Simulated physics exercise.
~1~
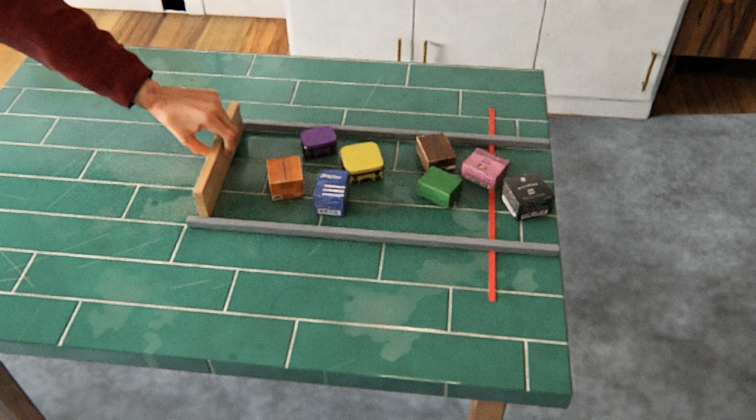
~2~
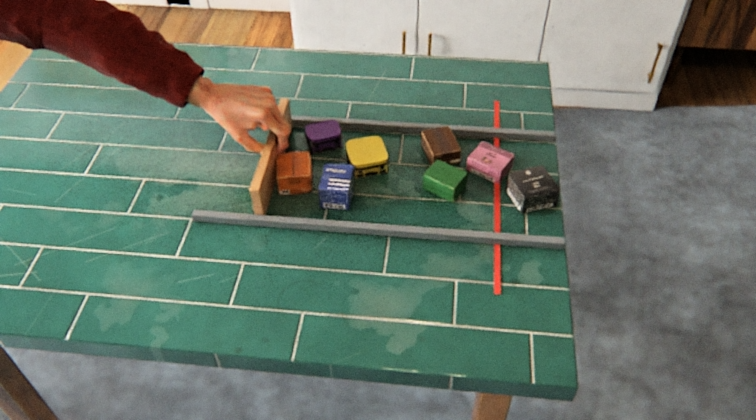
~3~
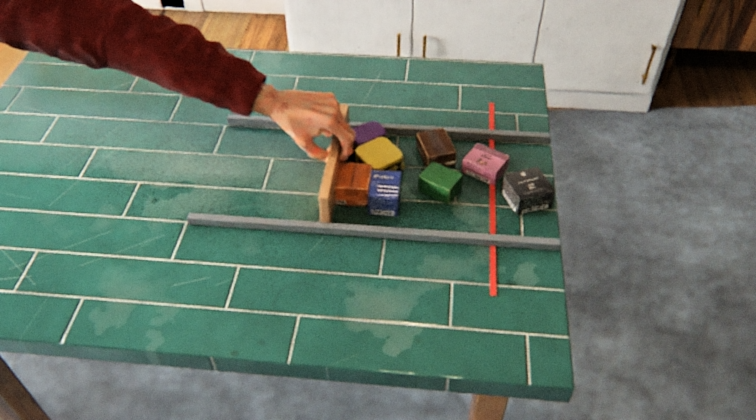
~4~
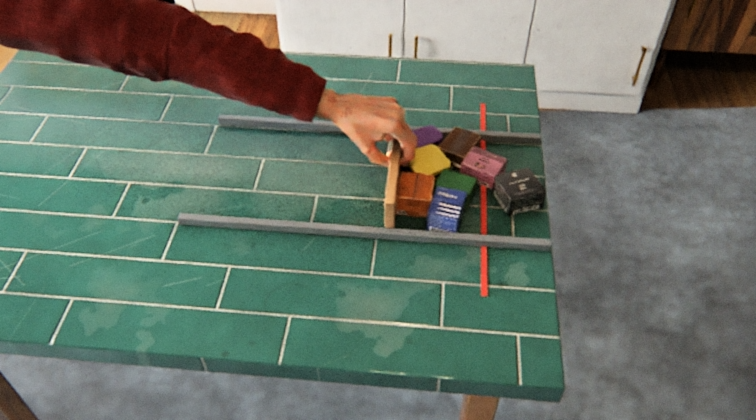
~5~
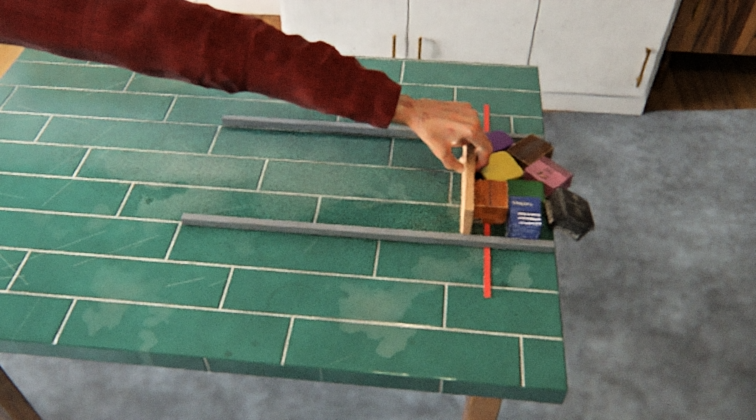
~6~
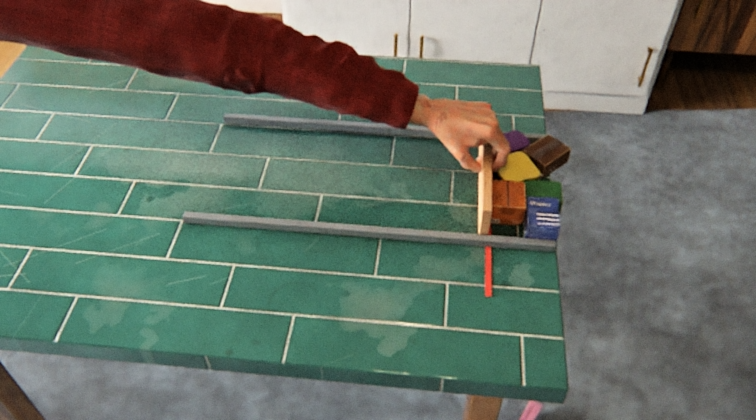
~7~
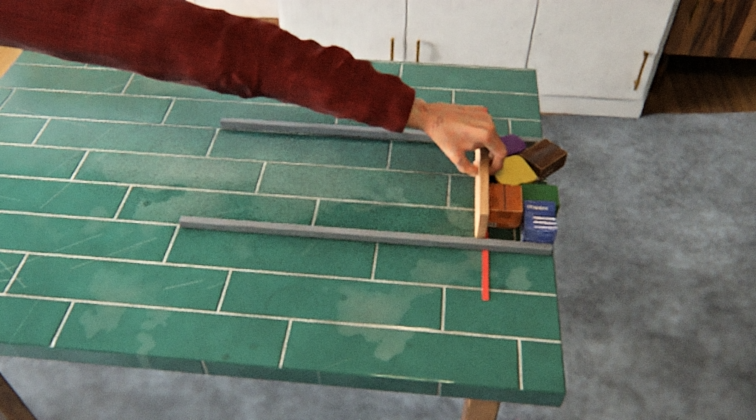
A hand pushing a wooden board rightward across a green table, bunching colourful boxes together until the black and pink ones fall off.
